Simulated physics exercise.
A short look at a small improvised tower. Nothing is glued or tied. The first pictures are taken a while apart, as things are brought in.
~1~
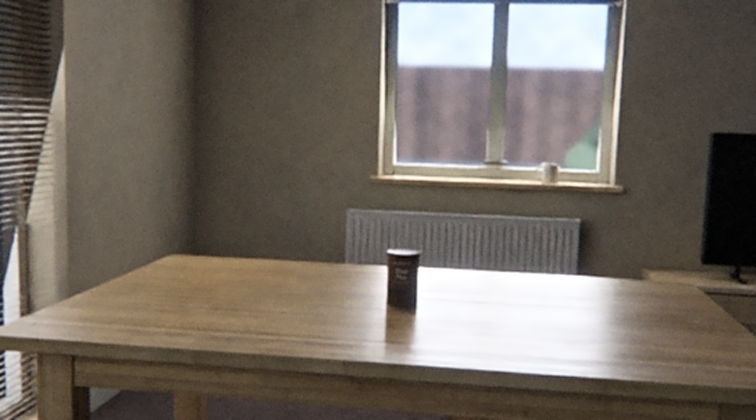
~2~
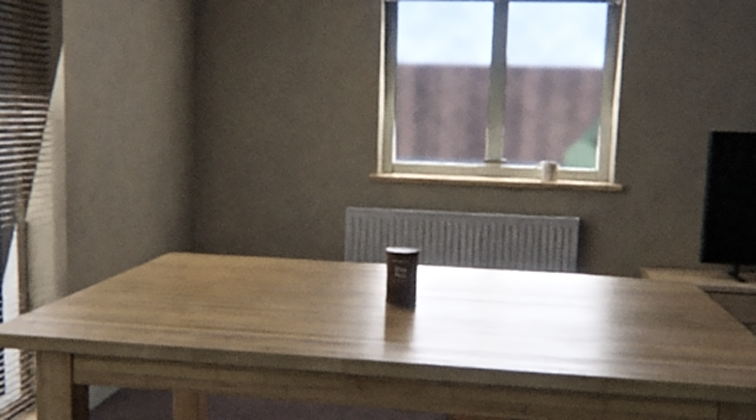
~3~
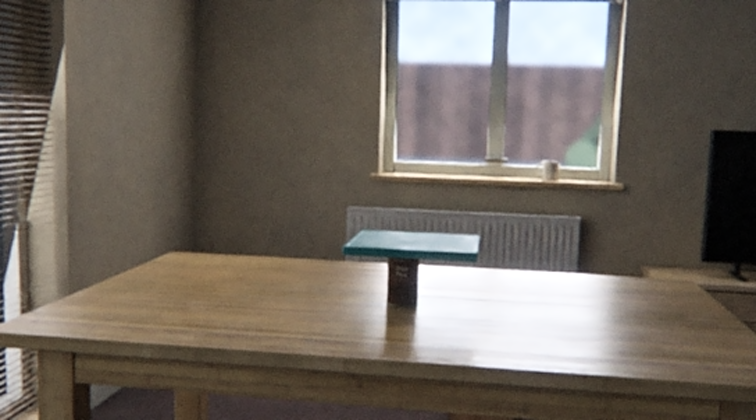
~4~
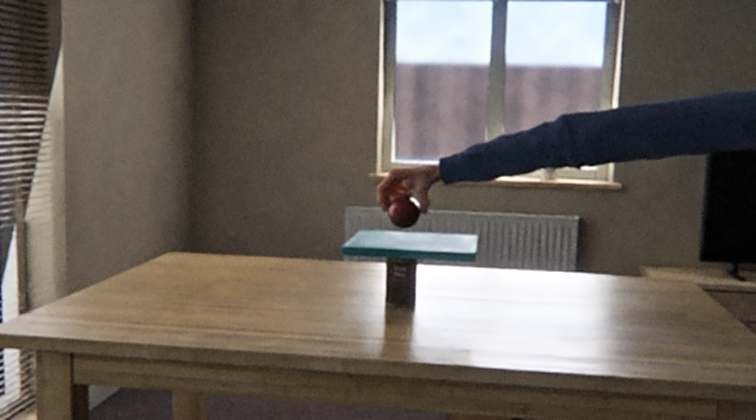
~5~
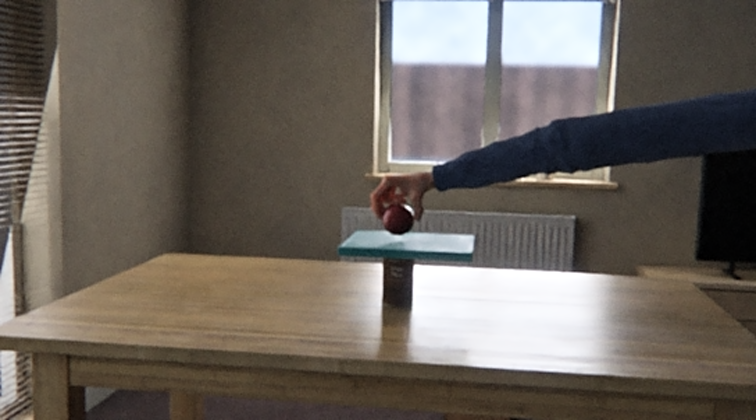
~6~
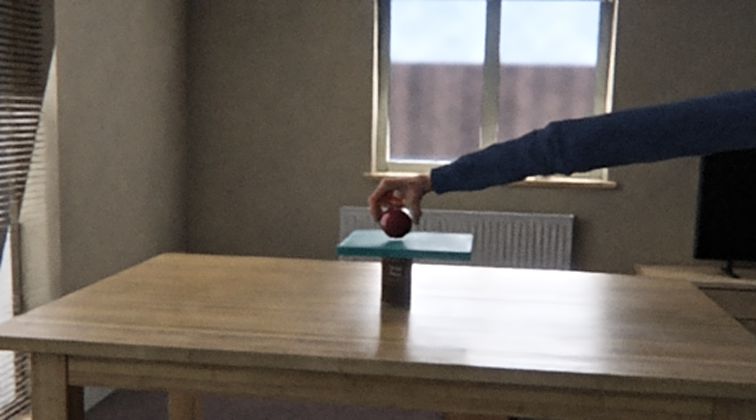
In a room with a window and radiator, a small dark container stands on a wooden table, then a turquoise lid appears on top of it; a hand reaches in from the right and lowers a red tomato onto the lid.
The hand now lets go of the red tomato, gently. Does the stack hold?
Here the stack holds.
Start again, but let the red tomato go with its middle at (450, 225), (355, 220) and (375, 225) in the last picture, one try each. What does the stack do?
First try: It loses its balance; second try: It holds; third try: It holds.
Then, 0.20 s past the last view, nothing moves.
Then, 0.50 s past the last view, red tomato resting near (396, 223).
Finally, all 3 still in place. Final places as the last picture's camera would see them, red tomato near (397, 223). The stack stays up.
